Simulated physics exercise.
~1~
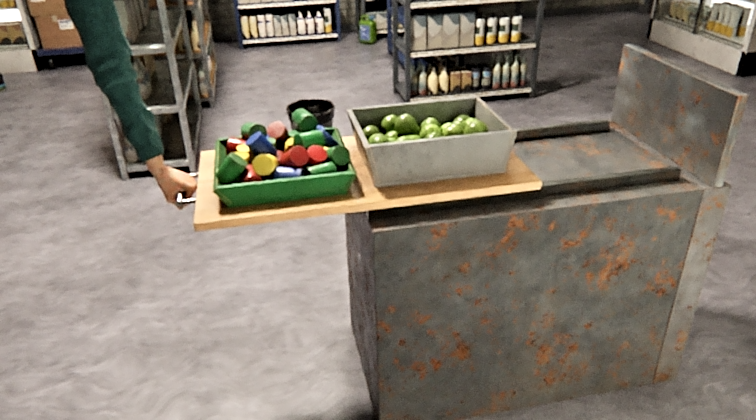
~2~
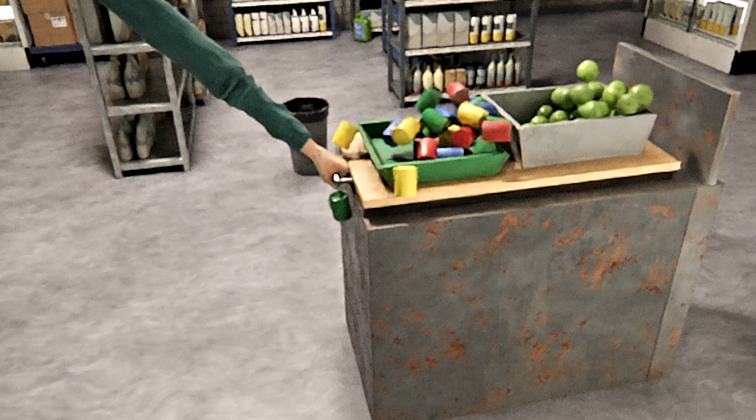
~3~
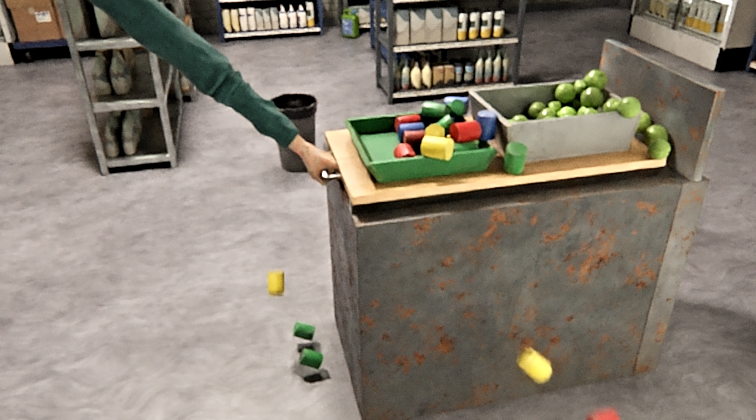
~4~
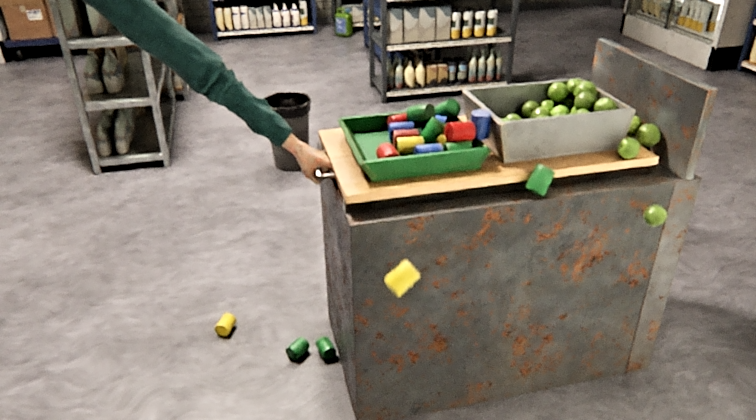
In the video, a hand shoves a wooden shelf holding a green crate of colorful cylindrical jars and a grey crate of green apples into a rusty metal cabinet, and several jars spill toward the floor while a few apples tumble out near the back panel.
